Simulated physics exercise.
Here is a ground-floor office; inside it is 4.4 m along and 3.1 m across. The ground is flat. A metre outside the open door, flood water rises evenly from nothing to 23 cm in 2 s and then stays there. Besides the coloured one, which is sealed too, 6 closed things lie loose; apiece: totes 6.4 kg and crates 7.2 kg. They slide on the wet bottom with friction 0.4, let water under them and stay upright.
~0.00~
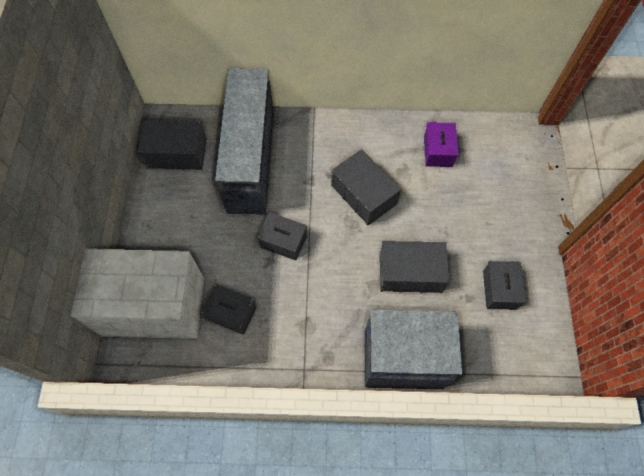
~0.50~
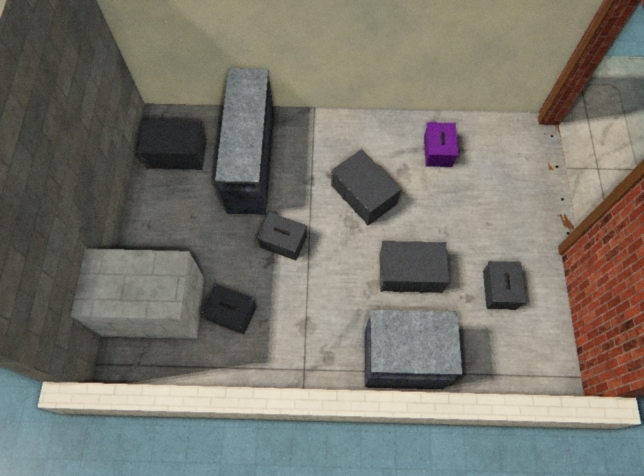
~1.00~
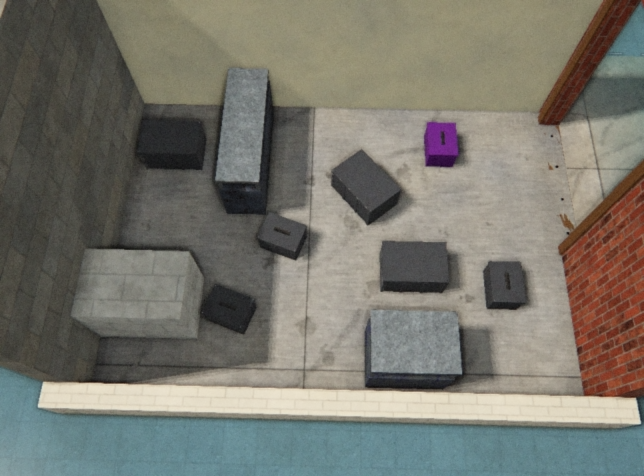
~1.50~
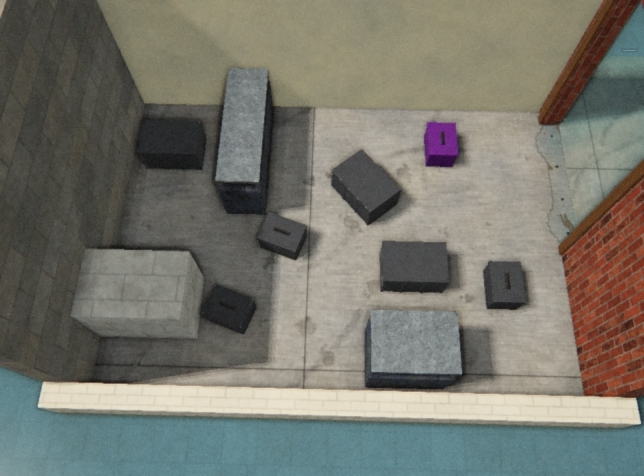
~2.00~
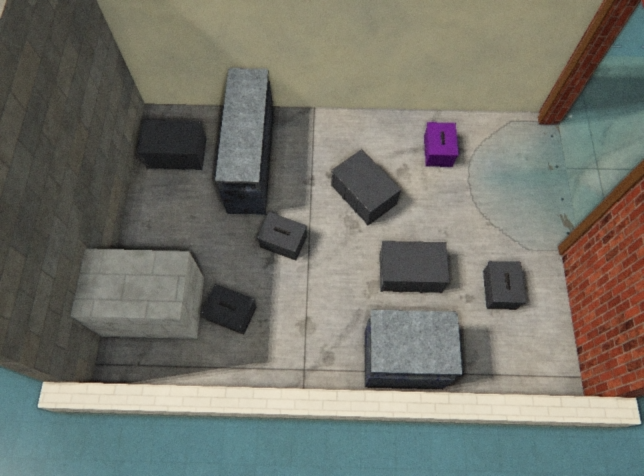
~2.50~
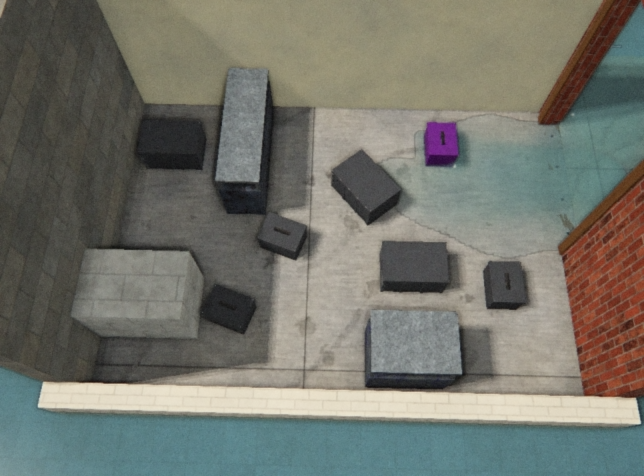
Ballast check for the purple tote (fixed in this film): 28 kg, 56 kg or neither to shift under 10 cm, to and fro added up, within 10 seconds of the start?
Verdict: Only the higher weight holds it.
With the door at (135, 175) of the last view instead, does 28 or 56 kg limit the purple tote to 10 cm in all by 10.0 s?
Then the lower weight is enough.
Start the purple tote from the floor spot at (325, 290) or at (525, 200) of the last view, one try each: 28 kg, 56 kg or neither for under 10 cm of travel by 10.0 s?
In that order: Either load holds; only the larger holds.
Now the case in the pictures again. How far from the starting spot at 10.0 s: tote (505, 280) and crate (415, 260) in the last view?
In turn: 50 cm, 100 cm.
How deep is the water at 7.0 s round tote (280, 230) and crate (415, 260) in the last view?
About 6 and 15 cm.
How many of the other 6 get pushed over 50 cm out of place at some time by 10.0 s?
I count 5.
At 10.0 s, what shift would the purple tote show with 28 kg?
Roughly 100 cm.
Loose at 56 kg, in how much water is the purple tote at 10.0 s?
About 13 cm.
After 3.5 s the purple tote would be 30 cm from its start with 28 kg and 0 cm from its start with 56 kg; 9 cm of water round it then.
After 4.5 s the purple tote would be 59 cm from its start with 28 kg and 0 cm from its start with 56 kg; 9 cm of water round it then.
After 7.0 s the purple tote would be 75 cm from its start with 28 kg and 0 cm from its start with 56 kg; 10 cm of water round it then.
After 10.0 s the purple tote would be 91 cm from its start with 28 kg and 0 cm from its start with 56 kg; 13 cm of water round it then.
